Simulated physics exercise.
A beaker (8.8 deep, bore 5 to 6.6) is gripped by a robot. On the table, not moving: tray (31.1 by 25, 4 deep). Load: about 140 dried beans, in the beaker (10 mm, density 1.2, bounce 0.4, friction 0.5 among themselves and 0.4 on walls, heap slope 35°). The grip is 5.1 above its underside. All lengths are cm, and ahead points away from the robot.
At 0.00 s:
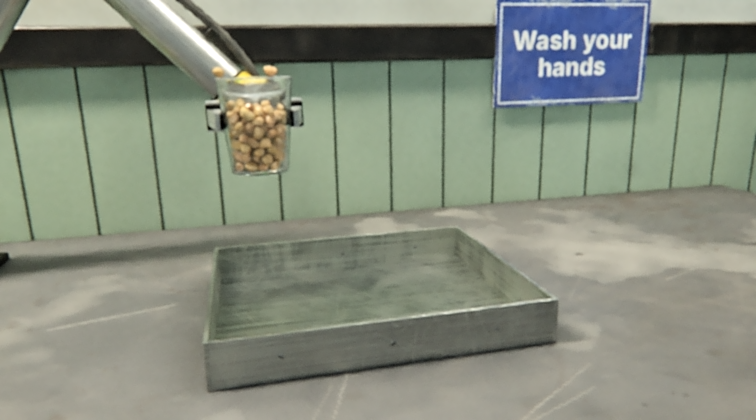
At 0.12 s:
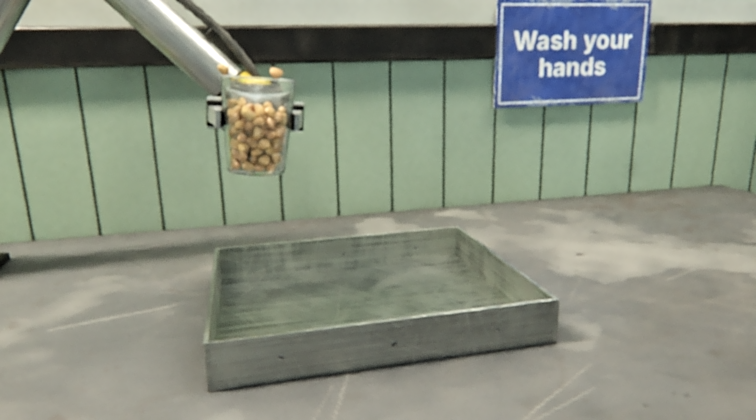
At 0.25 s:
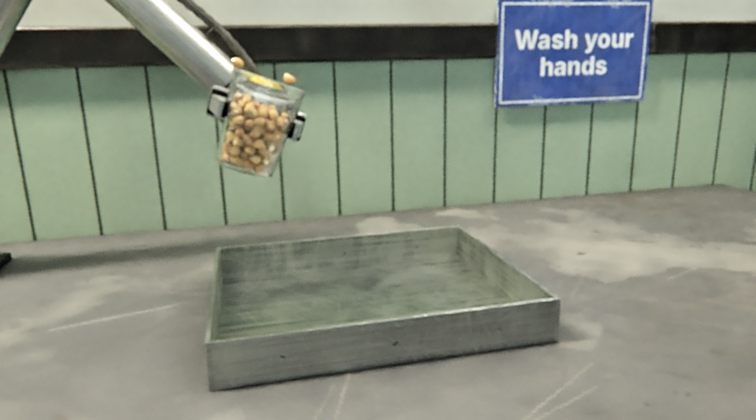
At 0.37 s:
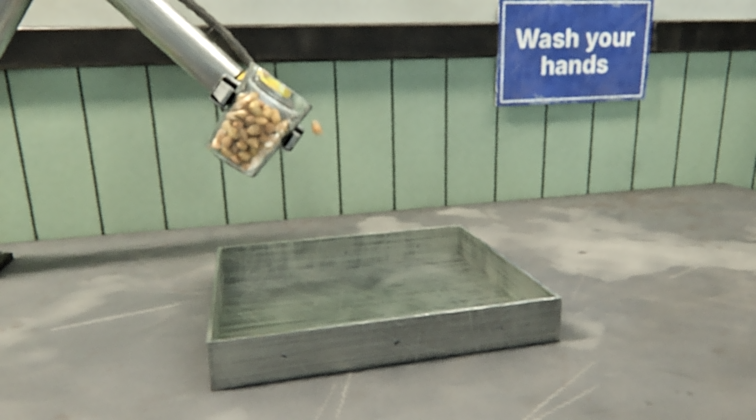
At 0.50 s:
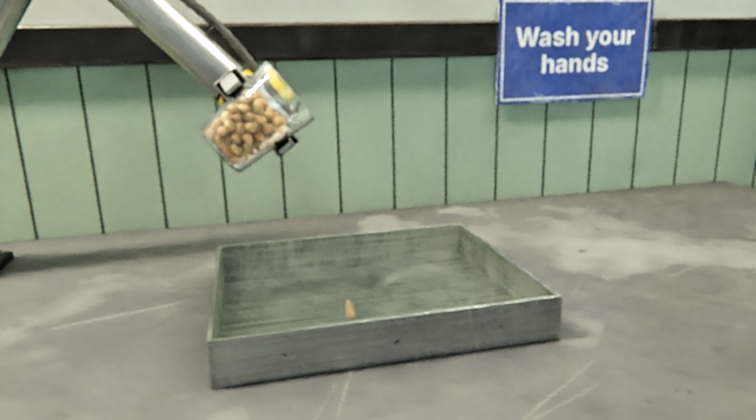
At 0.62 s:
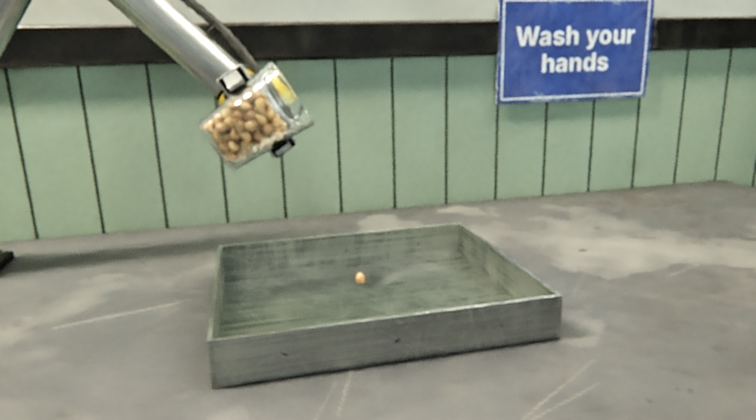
The video shows a robot arm gripping a clear beaker heaped with dried beans above an empty metal tray, then tilting it steadily to the right as a single bean drops out and bounces in the tray.
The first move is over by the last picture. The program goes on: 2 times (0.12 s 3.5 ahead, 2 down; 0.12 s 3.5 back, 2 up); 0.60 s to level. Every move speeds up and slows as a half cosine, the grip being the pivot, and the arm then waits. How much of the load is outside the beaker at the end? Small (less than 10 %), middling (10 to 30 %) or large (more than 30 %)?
A small share, less than 10 %, ends outside the beaker.
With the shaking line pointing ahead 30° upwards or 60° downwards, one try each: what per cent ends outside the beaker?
Some 30 and 0 per cent.
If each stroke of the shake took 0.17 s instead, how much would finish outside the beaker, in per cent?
Then about 0 per cent.
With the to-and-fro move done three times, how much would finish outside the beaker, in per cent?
It would be near 5 per cent.
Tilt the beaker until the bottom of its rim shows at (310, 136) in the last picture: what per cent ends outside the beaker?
Some 20 per cent.
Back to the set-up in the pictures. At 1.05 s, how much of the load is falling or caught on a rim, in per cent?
Roughly 0 per cent.
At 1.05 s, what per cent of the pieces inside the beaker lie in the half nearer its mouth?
About 40 per cent.
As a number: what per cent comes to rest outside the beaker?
About 5 per cent.
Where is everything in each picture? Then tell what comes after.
The beaker middle at (258, 127), level; upper third of the load around (258, 117), from x 220 to 280, top at y 70; 145 in the beaker, in the first frame.
The beaker middle at (257, 127), tilted 6° forward; upper third of the load around (254, 116), from x 225 to 285, top at y 70, in the second frame.
The beaker middle at (257, 126), tilted 20° forward; upper third of the load around (253, 117), from x 225 to 290, top at y 65, in the third frame.
The beaker middle at (256, 125), tilted 38° forward; upper third of the load around (251, 115), from x 215 to 315, top at y 75; 144 in the beaker, 1 in flight or on a rim, in the fourth frame.
The beaker middle at (254, 122), tilted 52° forward; upper third of the load around (249, 112), from x 210 to 350, top at y 95; 144 in the beaker, 1 in the tray, in the fifth frame.
The beaker middle at (254, 121), tilted 58° forward; upper third of the load around (249, 111), from x 210 to 360, top at y 95; 144 in the beaker, 1 in the tray, in the sixth frame.
After 1.05 s, tilted 58° forward, highest piece 21 above the table; 140 in the beaker, 5 in the tray.
After 1.48 s, tilted 17° forward, highest piece 23 above the table; 140 in the beaker, 5 in the tray.
After 1.90 s, level, highest piece 24 above the table; 140 in the beaker, 5 in the tray.
After 2.95 s, level, highest piece 24 above the table; 140 in the beaker, 5 in the tray.
In the end, 140 in the beaker, 5 in the tray. That is 3 % outside the beaker.
